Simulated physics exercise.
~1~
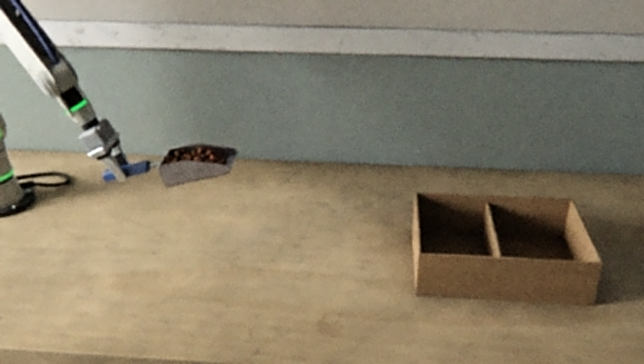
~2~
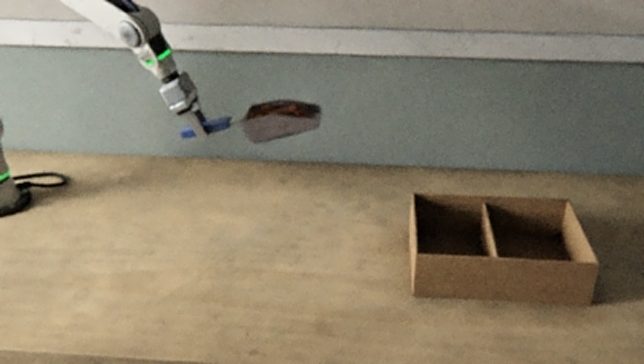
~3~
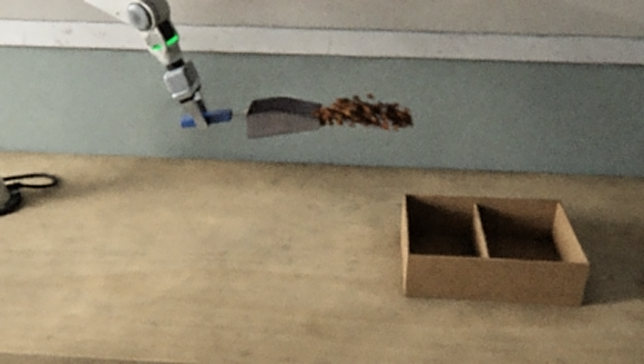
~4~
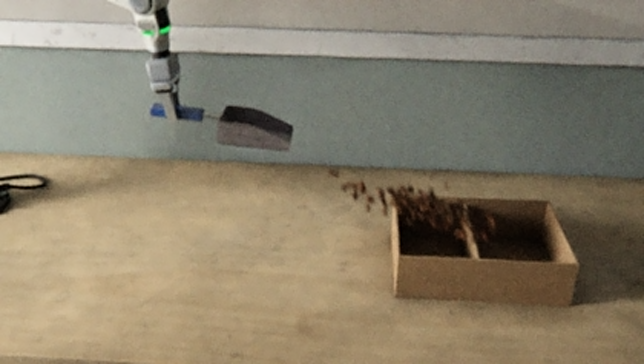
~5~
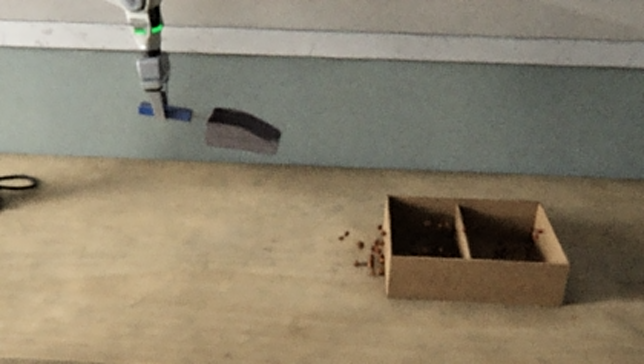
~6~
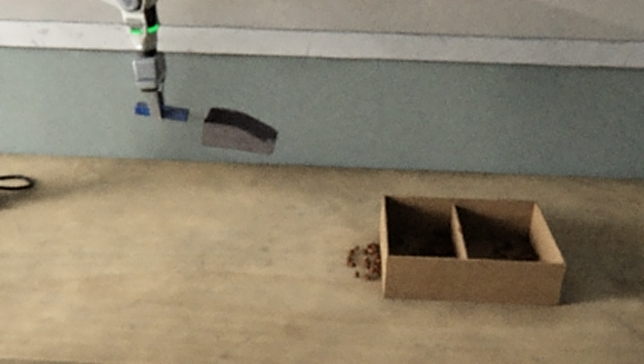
Above a wooden table, a robot arm flings brown pellets into a divided box, spilling some.
